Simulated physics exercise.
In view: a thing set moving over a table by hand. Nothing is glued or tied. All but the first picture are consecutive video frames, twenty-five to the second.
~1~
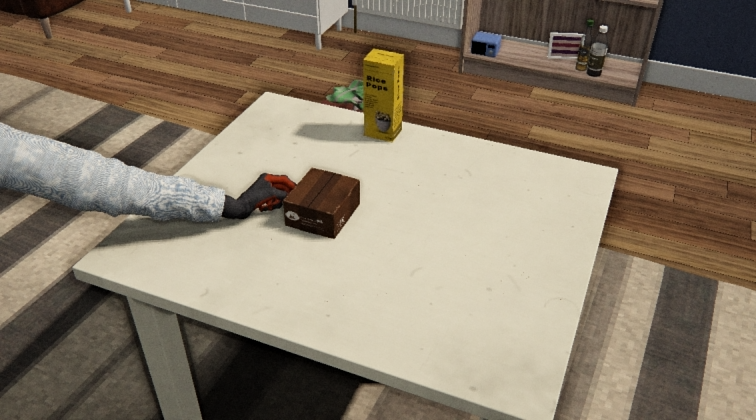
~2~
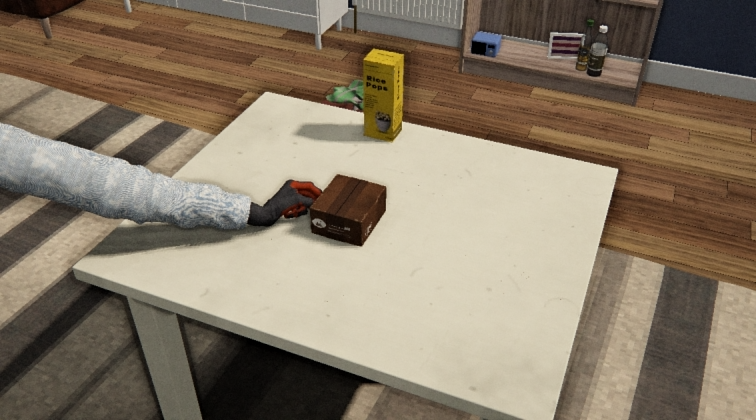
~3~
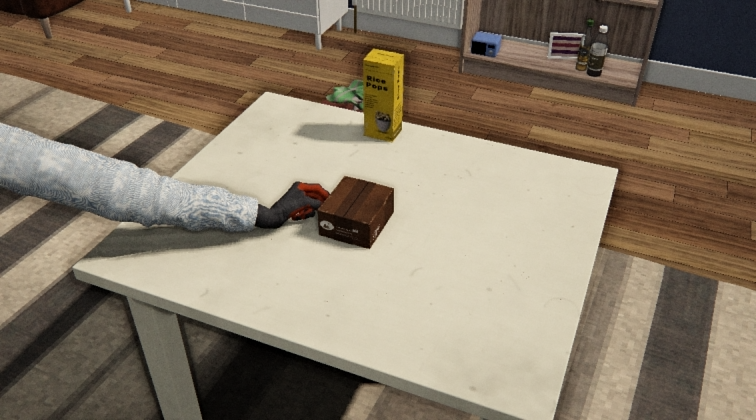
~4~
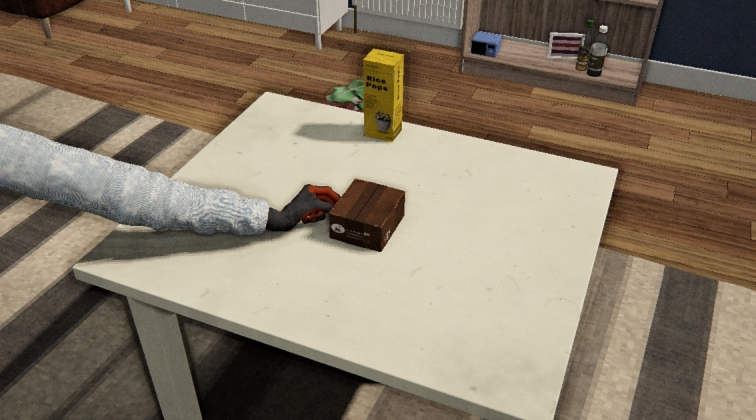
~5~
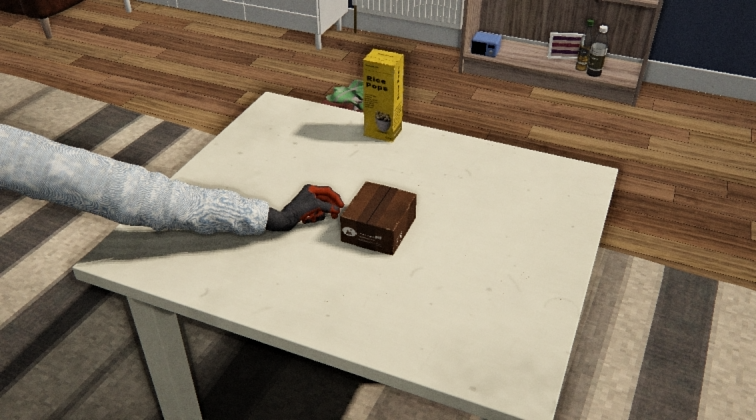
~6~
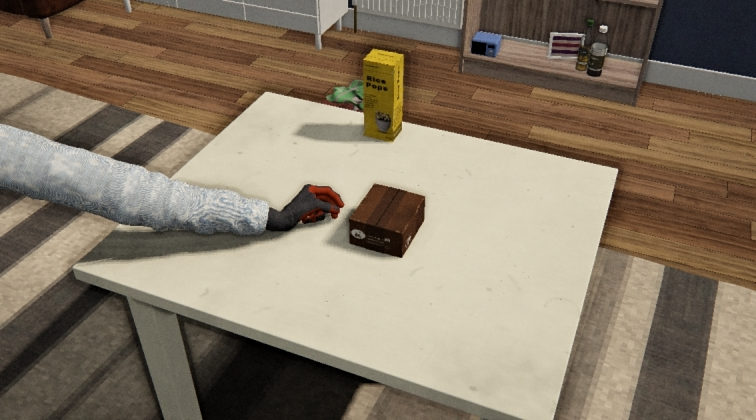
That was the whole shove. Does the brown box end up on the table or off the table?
The brown box remains on top.
Then, 0.10 s past the last view, brown box displaced a little near (398, 223).
Then, 0.30 s past the last view, brown box resting near (398, 223).
Finally, moved from the start, brown box. Final places as the last picture's camera would see them, brown box near (398, 223).
